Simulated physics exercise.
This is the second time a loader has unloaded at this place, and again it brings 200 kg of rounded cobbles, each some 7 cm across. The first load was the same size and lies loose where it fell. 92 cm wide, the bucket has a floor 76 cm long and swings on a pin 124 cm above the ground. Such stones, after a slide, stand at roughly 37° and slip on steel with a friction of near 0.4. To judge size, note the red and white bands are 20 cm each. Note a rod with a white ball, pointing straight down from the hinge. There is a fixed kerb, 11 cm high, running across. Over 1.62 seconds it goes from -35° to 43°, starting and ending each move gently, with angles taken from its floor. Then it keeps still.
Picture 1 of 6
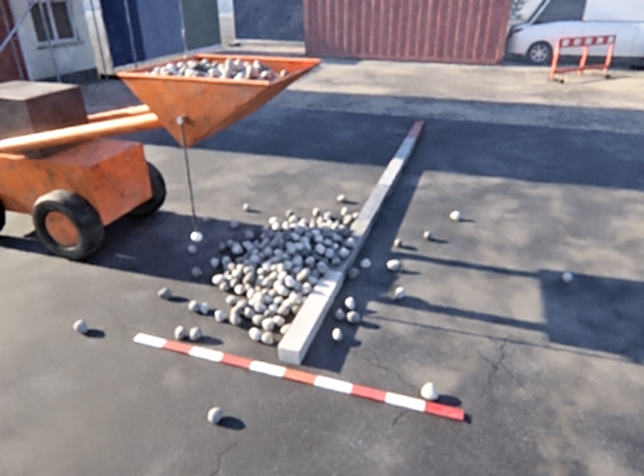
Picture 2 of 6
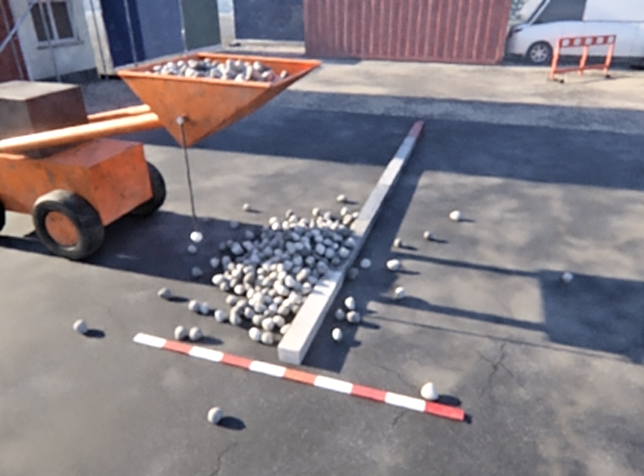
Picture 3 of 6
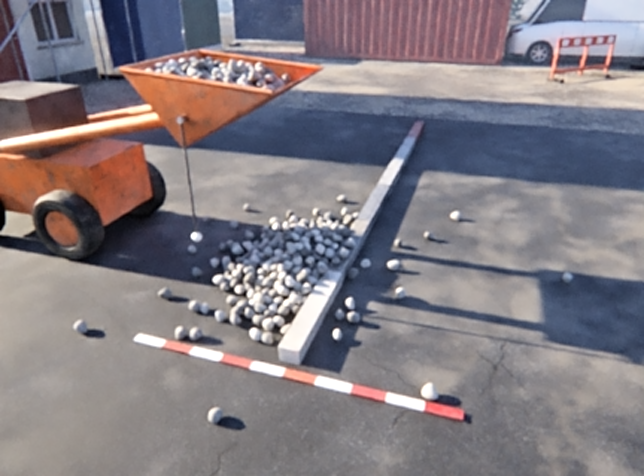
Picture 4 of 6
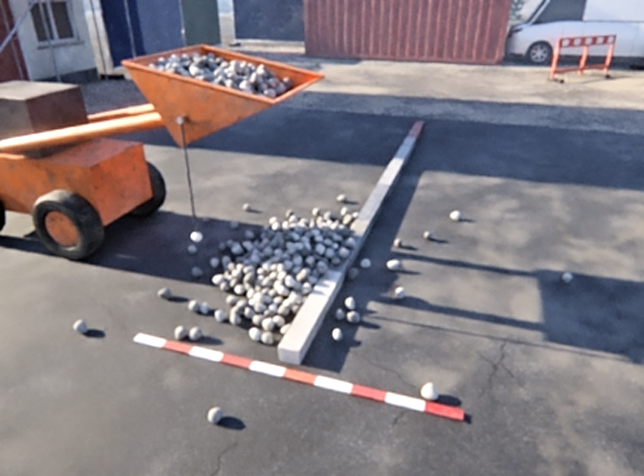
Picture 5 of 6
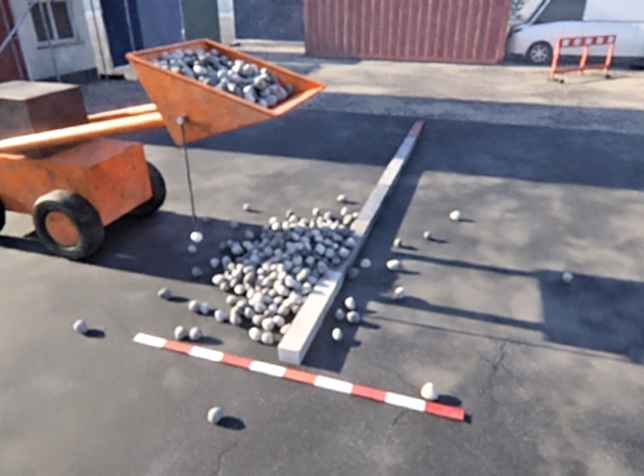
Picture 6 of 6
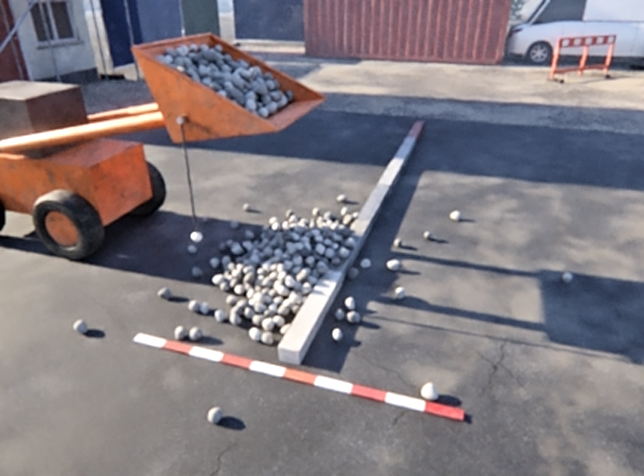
Orange loader bucket heaped with rounded grey stones slowly tilting down to the right above a loose stone pile beside a kerb.
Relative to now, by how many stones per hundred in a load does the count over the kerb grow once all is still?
It grows by roughly 42 per hundred.
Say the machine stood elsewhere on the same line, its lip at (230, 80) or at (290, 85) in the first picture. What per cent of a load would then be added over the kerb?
First some 5, then 60 per cent.
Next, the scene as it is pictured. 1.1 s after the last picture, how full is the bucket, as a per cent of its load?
About 20 per cent is held.
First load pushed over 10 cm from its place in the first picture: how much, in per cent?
Close to 5 per cent.
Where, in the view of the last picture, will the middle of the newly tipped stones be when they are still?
In the last view, somewhere near (334, 260).
Then, 0.6 s after the last picture the floor is at 31°; in per cent of one load, 97 in the bucket, 100 on this side of the kerb, 3 over the kerb; the foremost stones are at (430, 272).
Then, 1.1 s after the last picture the floor is at 43°; in per cent of one load, 22 in the bucket, 168 on this side of the kerb, 10 over the kerb; the foremost stones are at (432, 267).
Then, 1.5 s after the last picture the floor is at 43°; in per cent of one load, 0 in the bucket, 165 on this side of the kerb, 35 over the kerb; the foremost stones are at (463, 269).
Then, 3.9 s after the last picture the floor is at 43°; in per cent of one load, 0 in the bucket, 155 on this side of the kerb, 45 over the kerb; the foremost stones are at (543, 302). Net gain over the kerb, 42.
